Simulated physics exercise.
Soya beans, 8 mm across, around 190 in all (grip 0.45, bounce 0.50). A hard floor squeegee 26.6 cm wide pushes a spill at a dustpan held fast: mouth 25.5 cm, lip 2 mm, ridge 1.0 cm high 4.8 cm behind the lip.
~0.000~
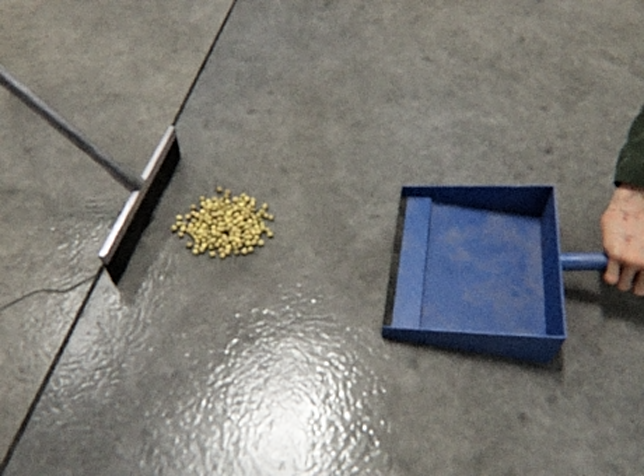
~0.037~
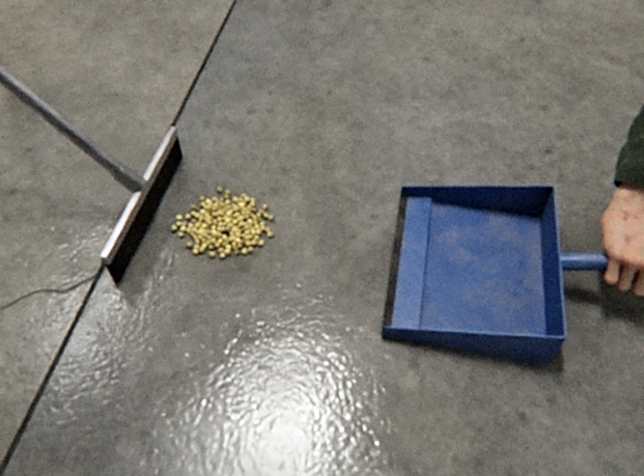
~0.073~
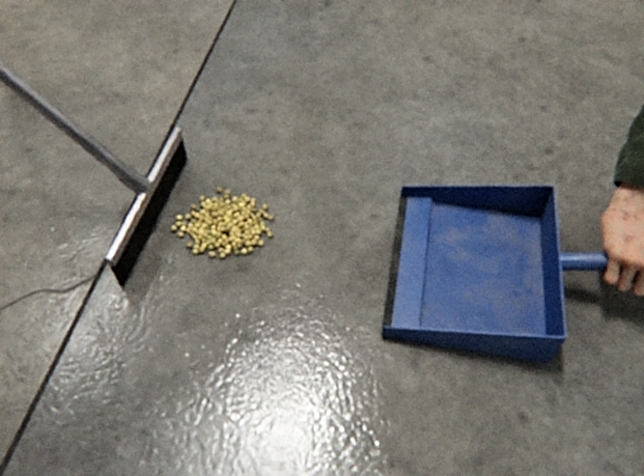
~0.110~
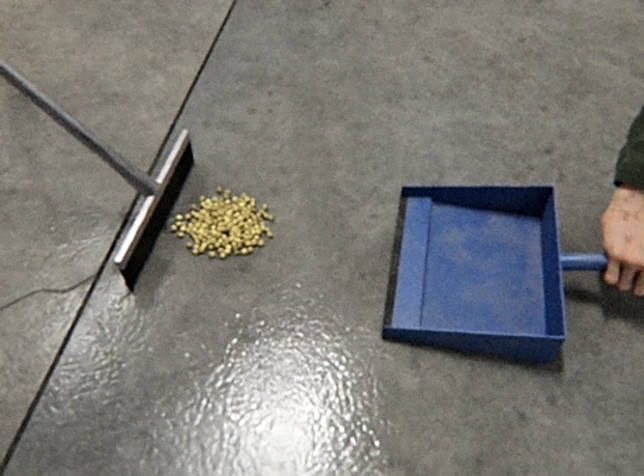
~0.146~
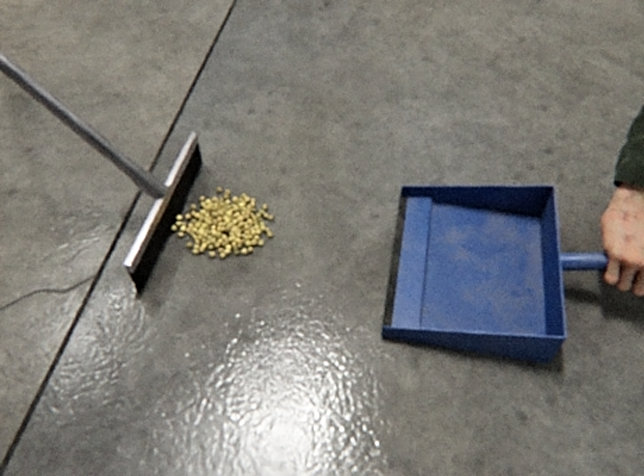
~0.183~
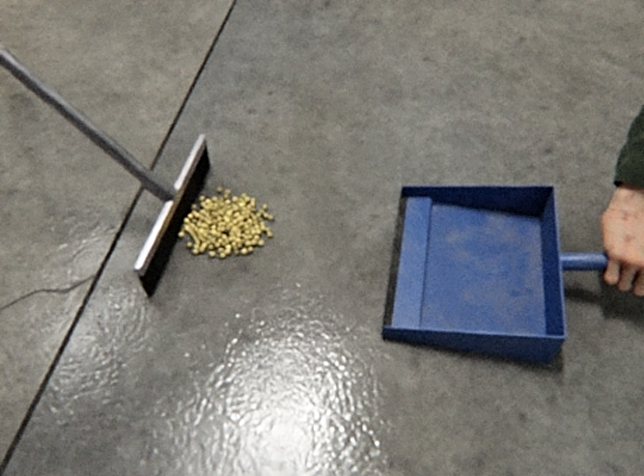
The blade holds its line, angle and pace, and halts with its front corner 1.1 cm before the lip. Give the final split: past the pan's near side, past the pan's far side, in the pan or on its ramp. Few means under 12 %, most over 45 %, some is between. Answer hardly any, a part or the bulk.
Near side: Hardly any, far side: Hardly any, pan: The bulk.
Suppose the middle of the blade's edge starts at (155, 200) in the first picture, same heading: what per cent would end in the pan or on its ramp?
About 55 per cent.
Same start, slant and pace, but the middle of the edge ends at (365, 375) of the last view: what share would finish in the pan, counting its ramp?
Some 15 per cent.
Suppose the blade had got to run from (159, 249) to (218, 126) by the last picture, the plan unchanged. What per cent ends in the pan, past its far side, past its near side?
Pan 15, far 25, near 0.
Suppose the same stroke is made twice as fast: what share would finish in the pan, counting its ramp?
Then about 55 per cent.
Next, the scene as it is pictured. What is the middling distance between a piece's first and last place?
About 28 cm.
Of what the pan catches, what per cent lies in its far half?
About 30 per cent.
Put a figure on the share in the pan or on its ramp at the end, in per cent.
Some 50 per cent.
Then, at 0.55 s, middle of the blade 18 cm from the lip; 0 % over the lip, far side 0 %, near side 0 %.
After 0.79 s, middle of the blade 8 cm from the lip; 0 % over the lip, far side 5 %, near side 5 %.
Then, at 1.15 s, middle of the blade 2 cm from the lip; 55 % over the lip, far side 5 %, near side 5 %.
At rest (1.6 s), near side 5 %, far side 5 %, pan 50 %, in front of the lip or behind the blade 40 %.
